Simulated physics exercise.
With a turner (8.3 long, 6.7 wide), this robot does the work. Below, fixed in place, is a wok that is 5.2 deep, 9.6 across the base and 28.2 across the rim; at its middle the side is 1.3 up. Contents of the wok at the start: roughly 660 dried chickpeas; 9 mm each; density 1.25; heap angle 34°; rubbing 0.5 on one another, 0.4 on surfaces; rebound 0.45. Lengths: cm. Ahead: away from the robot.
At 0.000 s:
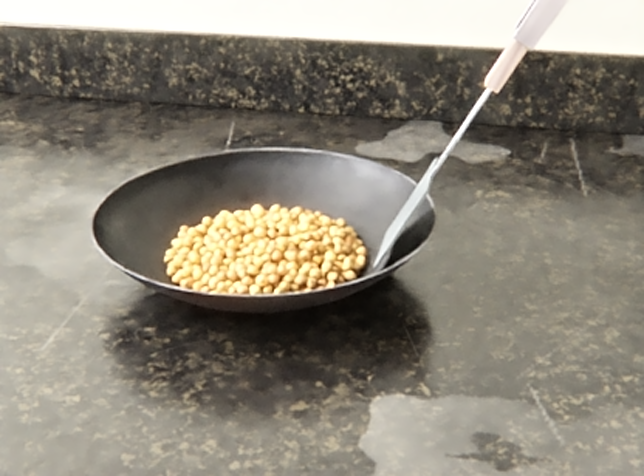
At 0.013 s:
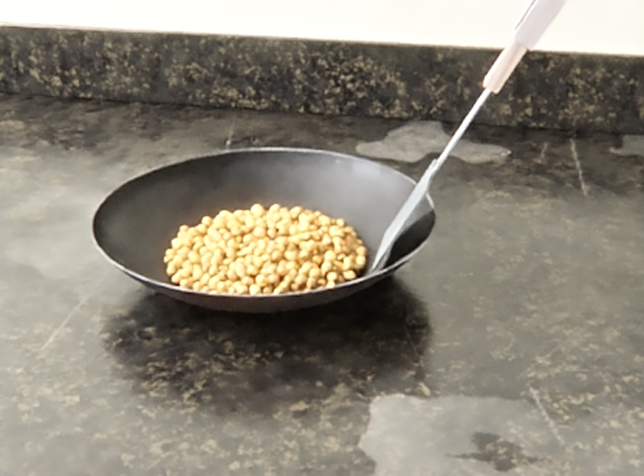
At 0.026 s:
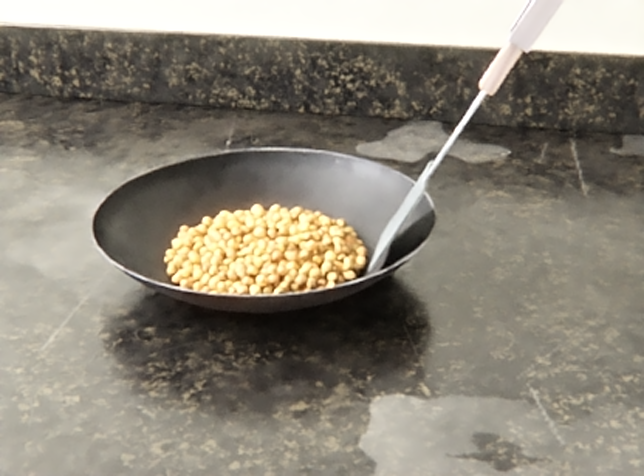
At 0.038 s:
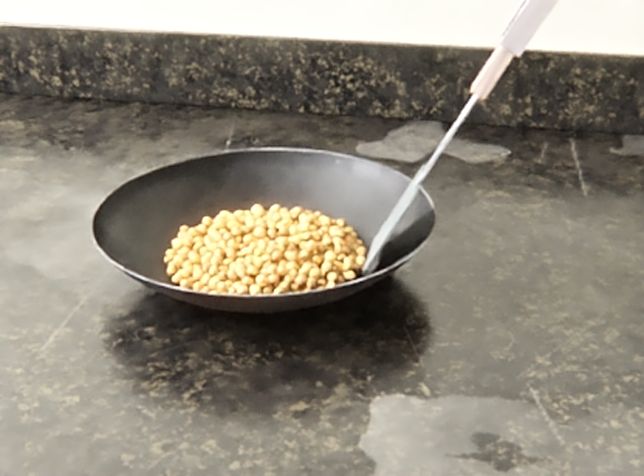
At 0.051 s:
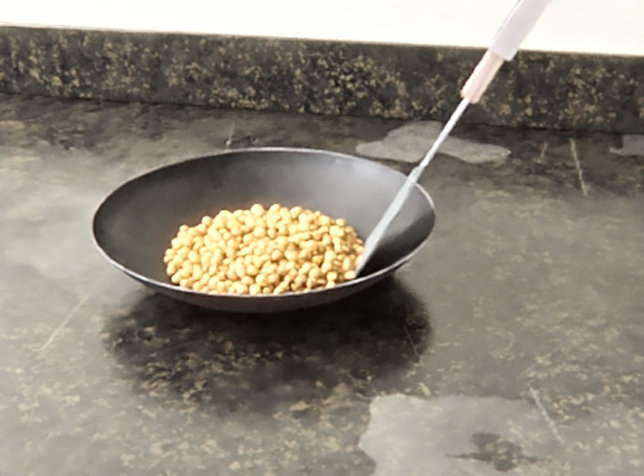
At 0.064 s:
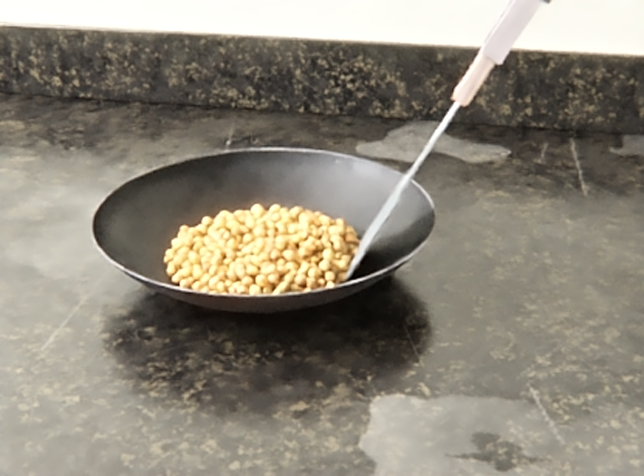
Black wok of dried chickpeas resting on a dark mottled countertop, a turner sliding slightly left into the pile's right edge.
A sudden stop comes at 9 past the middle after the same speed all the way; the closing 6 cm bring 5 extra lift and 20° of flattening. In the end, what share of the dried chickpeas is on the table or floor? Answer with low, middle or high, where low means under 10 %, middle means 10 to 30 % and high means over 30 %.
Low.
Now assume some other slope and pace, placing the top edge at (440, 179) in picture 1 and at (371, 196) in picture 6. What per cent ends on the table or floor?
Some 30 per cent.
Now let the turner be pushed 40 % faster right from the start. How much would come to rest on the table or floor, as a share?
Estimated result: Some 10 %.
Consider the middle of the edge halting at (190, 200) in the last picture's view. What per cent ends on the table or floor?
Close to 0 per cent finishes on the table or floor.
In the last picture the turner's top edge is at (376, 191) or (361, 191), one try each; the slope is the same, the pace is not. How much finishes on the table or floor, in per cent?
Roughly 15 and 25 percent.
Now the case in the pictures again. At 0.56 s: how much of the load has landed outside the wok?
Close to 5 per cent of the load.
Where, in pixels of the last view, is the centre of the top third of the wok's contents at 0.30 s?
The middle lies somewhere about (175, 222).
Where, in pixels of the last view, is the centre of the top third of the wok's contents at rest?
I'd say around pixel (171, 228).
After 0.18 s, sloping 61°, highest piece 4 above the table; 662 in the wok.
After 0.30 s, sloping 55°, highest piece 5 above the table; 662 in the wok.
After 0.56 s, sloping 41°, highest piece 6 above the table; 644 in the wok, 18 on the table or floor.
After 1.61 s, sloping 41°, highest piece 5 above the table; 643 in the wok, 19 on the table or floor.
At rest, 643 in the wok, 19 on the table or floor. That is 3 % on the table or floor.
